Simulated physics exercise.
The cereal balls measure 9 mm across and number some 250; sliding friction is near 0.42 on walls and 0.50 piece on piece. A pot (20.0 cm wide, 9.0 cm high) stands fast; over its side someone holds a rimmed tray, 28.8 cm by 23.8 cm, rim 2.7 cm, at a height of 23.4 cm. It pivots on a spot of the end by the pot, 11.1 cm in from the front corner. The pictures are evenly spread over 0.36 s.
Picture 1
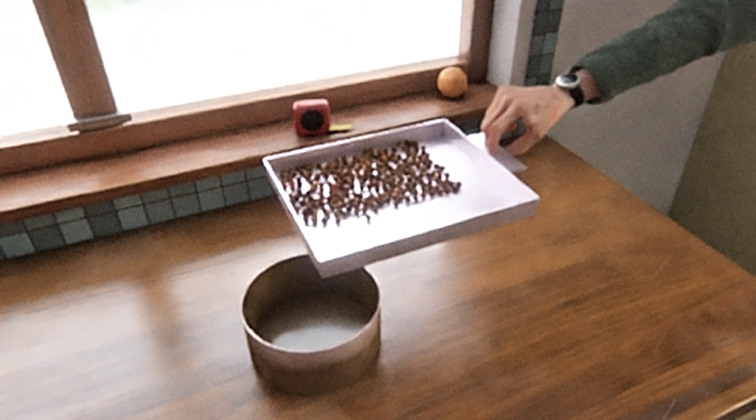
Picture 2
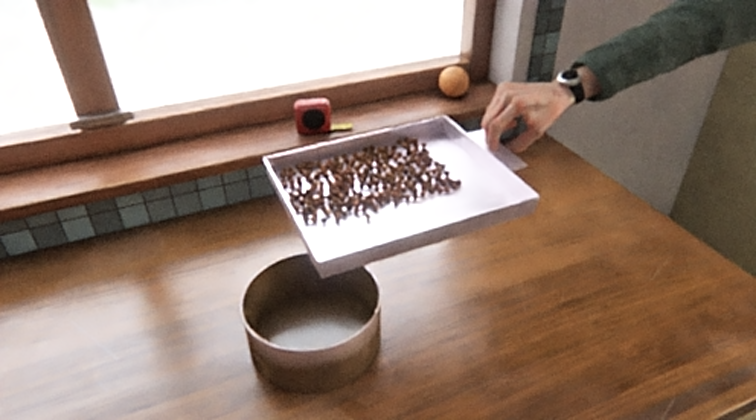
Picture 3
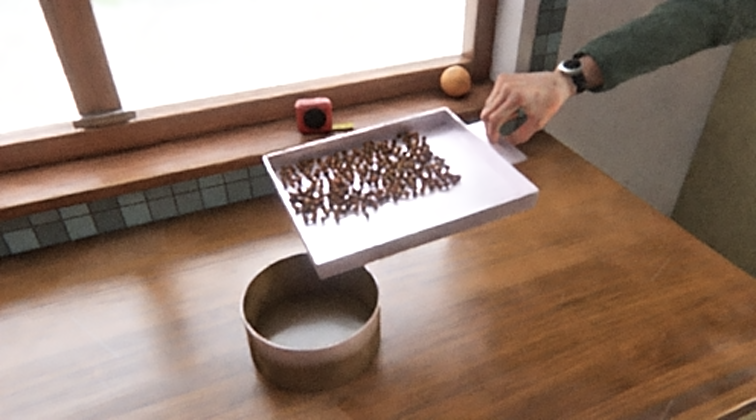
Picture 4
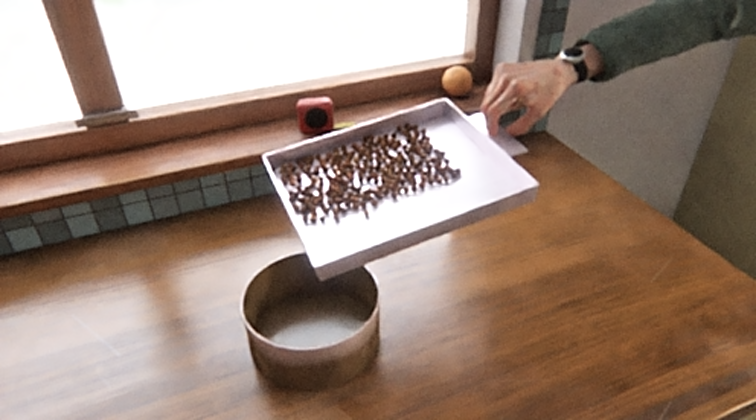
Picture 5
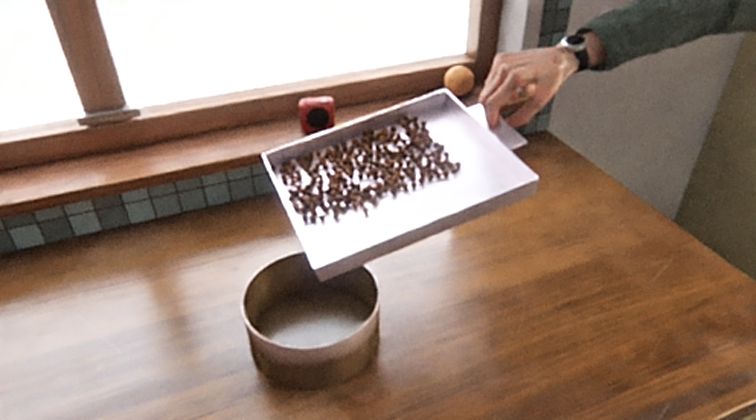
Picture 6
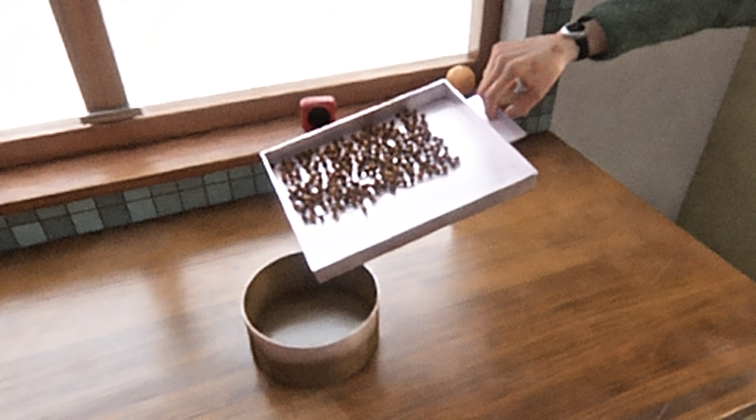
On a wooden counter, a hand gradually tilts a tray of small brown pieces.
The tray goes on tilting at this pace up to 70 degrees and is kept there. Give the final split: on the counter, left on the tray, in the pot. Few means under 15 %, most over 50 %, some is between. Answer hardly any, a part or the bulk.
On the counter: Hardly any; left on the tray: The bulk; in the pot: Hardly any.
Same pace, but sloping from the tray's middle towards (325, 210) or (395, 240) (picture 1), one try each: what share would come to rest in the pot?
About 0 and 0 per cent.
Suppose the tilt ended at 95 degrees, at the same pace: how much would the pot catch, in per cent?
In that case some 25 per cent.
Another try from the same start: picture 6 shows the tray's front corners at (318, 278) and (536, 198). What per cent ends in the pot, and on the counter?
Pot 0, counter 0.
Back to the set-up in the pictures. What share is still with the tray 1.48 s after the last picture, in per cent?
Roughly 100 per cent.
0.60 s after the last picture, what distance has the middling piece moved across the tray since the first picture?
Some 8 cm.
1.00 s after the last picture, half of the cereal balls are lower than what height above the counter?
About 28 cm.
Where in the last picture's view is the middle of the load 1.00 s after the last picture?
Near (310, 194).
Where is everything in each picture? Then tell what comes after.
Tray tilt 0 degrees, front corners at (321, 259) and (537, 197); middle of the pieces at (364, 179); pot at (311, 297), in the first picture.
Tray tilt 1 degrees, front corners at (320, 260) and (537, 195); middle of the pieces at (364, 177), in the second picture.
Tray tilt 4 degrees, front corners at (319, 262) and (537, 190), lowest corner left front; middle of the pieces at (364, 174), in the third picture.
Tray tilt 7 degrees, front corners at (317, 264) and (536, 184), lowest corner left front; middle of the pieces at (363, 170), in the fourth picture.
Tray tilt 10 degrees, front corners at (316, 266) and (536, 177), lowest corner left front; middle of the pieces at (363, 166), in the fifth picture.
Tray tilt 13 degrees, front corners at (314, 268) and (535, 171), lowest corner left front; middle of the pieces at (362, 163); pot at (311, 293), in the sixth picture.
Then, 0.60 s after the last picture, tilt 40 degrees; the tray holds 100 %, the pot 0 %.
Then, 1.00 s after the last picture, tilt 58 degrees; the tray holds 100 %, the pot 0 %.
Then, 1.48 s after the last picture, tilt 70 degrees; the tray holds 100 %, the pot 0 %.
In the end, counter 0 %, tray 100 %, pot 0 %.
